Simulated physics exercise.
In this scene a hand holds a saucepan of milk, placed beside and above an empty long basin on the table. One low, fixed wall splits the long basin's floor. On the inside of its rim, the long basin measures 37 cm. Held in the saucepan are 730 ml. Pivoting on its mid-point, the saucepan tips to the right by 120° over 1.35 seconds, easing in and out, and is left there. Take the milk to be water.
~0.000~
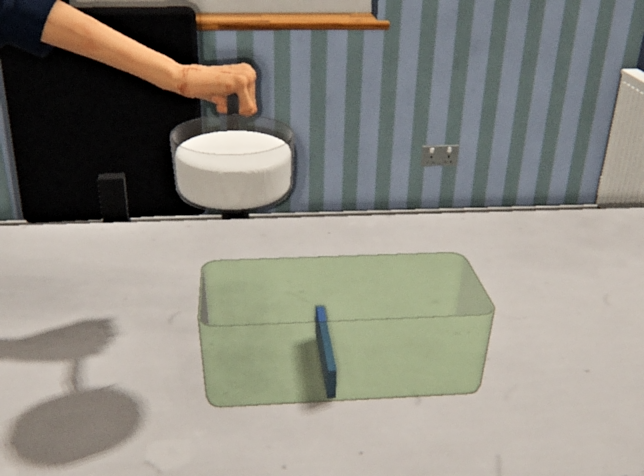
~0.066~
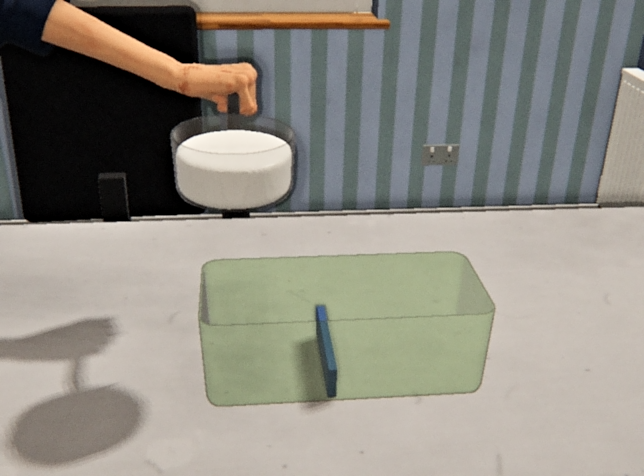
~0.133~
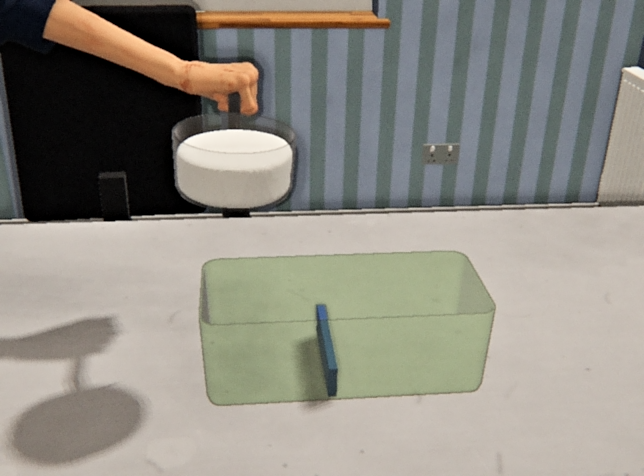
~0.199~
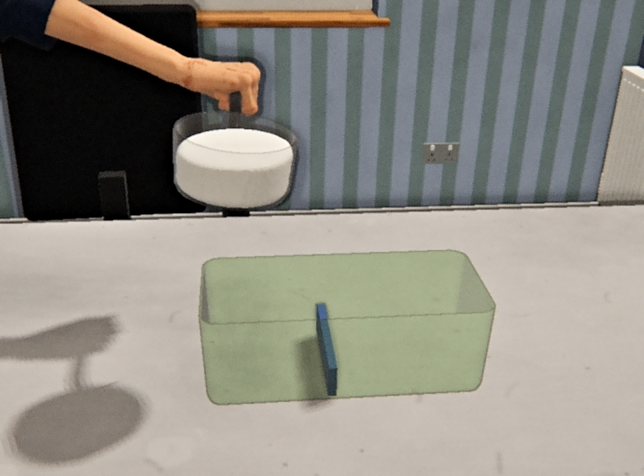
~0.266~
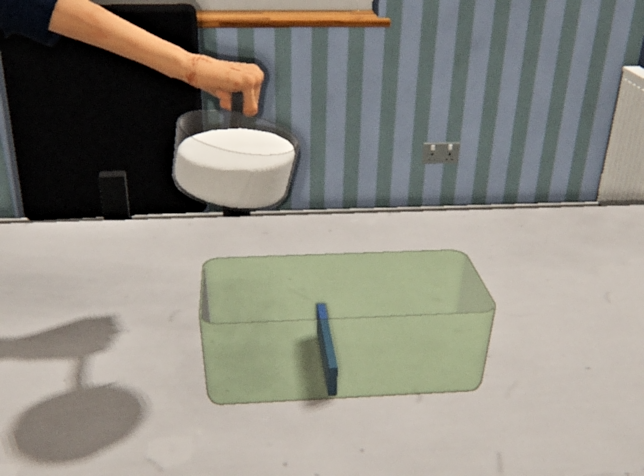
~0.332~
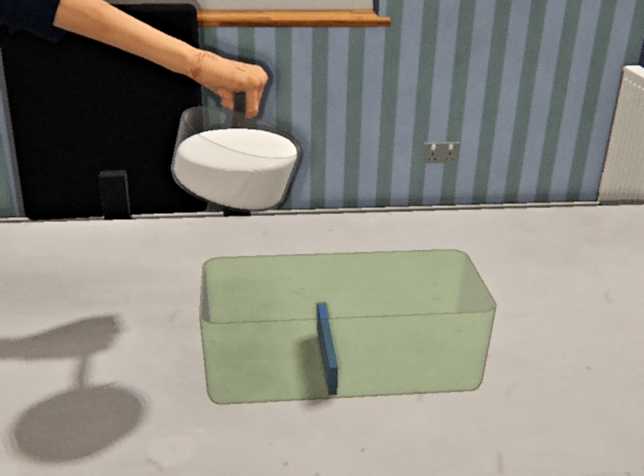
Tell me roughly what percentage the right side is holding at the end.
At the end it holds about 71 per cent.
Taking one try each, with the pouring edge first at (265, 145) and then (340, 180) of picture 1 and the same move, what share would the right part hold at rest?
Near 45 in a hundred on the first go and near 90 in a hundred on the second.
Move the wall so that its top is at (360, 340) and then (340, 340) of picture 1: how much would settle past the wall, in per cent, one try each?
30 in a hundred, followed by 55 in a hundred.
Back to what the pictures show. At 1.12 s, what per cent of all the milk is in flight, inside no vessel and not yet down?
In-air share: About 9 %.
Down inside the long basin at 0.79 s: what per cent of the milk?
Around 18 percent.
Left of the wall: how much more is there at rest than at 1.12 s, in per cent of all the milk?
Change: Approx. 10 %.
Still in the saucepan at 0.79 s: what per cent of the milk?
I reckon about 42 in a hundred is still held.
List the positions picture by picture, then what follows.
In the first picture, it leans 0°; its right rim is at (293, 134); the milk meets the walls at (175, 150) and (290, 148); the long basin's rim runs from (201, 293) to (479, 282); the wall's top is at (326, 337).
In the second picture, it leans 1°; its right rim is at (294, 134); the milk meets the walls at (176, 149) and (291, 147).
In the third picture, it leans 3°; its right rim is at (295, 136); the milk meets the walls at (177, 148) and (291, 146).
In the fourth picture, it leans 6°; its right rim is at (296, 138); the milk meets the walls at (177, 148) and (292, 147).
In the fifth picture, it leans 11°; its right rim is at (298, 143); the milk meets the walls at (178, 148) and (294, 147).
In the sixth picture, it leans 17°; its right rim is at (300, 149); the milk meets the walls at (178, 147) and (297, 146).
Then, 0.79 s in, the tilt is 75° and 42 per cent is still to pour, 1 is left of the wall and 17 right of it.
Then, 1.12 s in, the tilt is 112° and 4 per cent is still to pour, 18 is left of the wall and 70 right of it.
Then, 1.47 s in, the tilt is 120° and 0 per cent is still to pour, 29 is left of the wall and 70 right of it.
Then, 1.85 s in, the tilt is 120° and 0 per cent is still to pour, 28 is left of the wall and 71 right of it.
Finally, 28 per cent lies left of the wall, 71 right of it and 1 outside.
